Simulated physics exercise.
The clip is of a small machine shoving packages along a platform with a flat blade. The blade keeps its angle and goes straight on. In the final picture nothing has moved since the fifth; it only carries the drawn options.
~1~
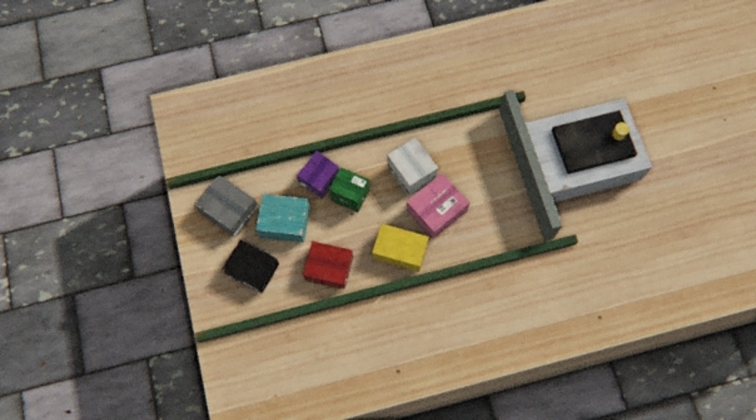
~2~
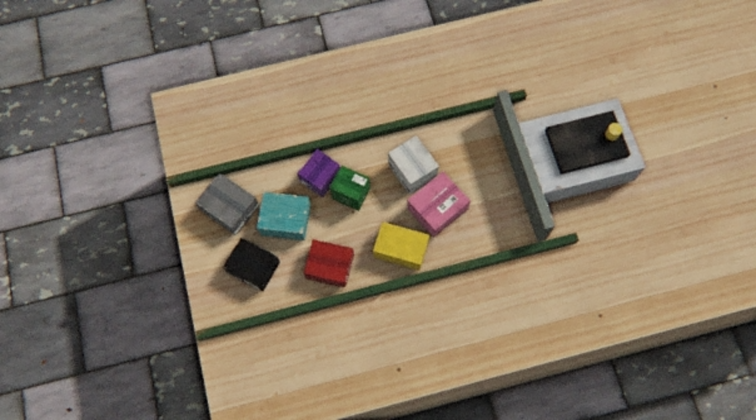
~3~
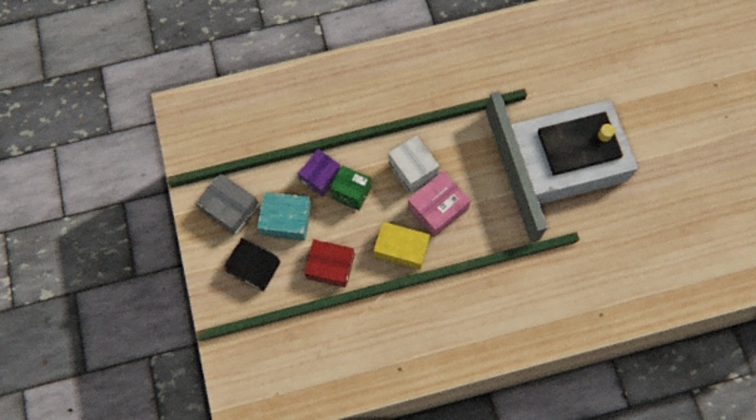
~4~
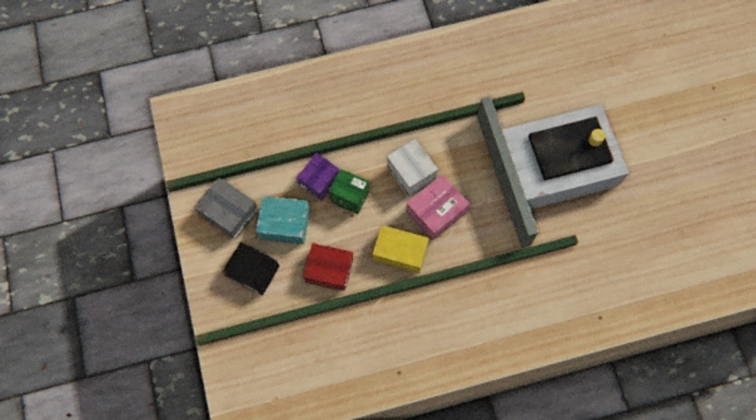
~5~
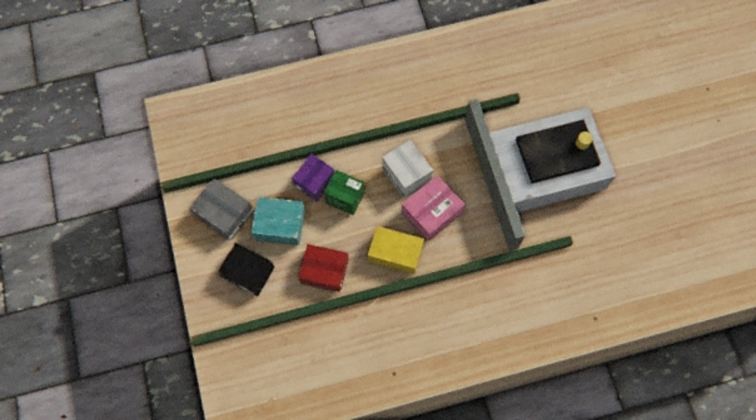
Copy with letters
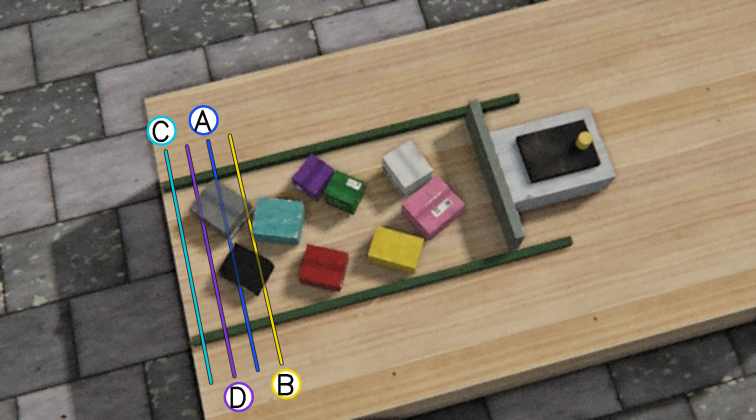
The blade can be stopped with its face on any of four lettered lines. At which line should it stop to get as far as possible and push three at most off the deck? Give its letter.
It can go as far as B.
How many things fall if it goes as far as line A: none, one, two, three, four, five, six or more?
By then, four.
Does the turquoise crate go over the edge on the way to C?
By then, yes.
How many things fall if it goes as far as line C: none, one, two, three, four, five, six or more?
In all, six or more.
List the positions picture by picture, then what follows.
In the first frame, pink parcel (437, 207); purple parcel (319, 175); robot (589, 143).
In the second frame, robot (582, 143); turquoise crate (284, 216).
In the third frame, robot (575, 144); red box (330, 264).
In the fourth frame, robot (565, 149); green parcel (349, 192).
In the fifth frame, robot (553, 152); pink parcel (432, 209); purple parcel (314, 178); yellow crate (396, 251).
On the marked copy, A at (232, 250); B at (254, 244); C at (187, 261); D at (210, 255).
Taking B. A third of the way, robot (467, 174); yellow crate (391, 257); white parcel (379, 174).
Two thirds of the way, robot (380, 196); grey box (189, 216); black parcel (218, 283).
When it is over, robot (311, 214); grey box over the edge; black parcel over the edge; two fallen.
As for the rest, A drops four; C drops nine; D drops six.
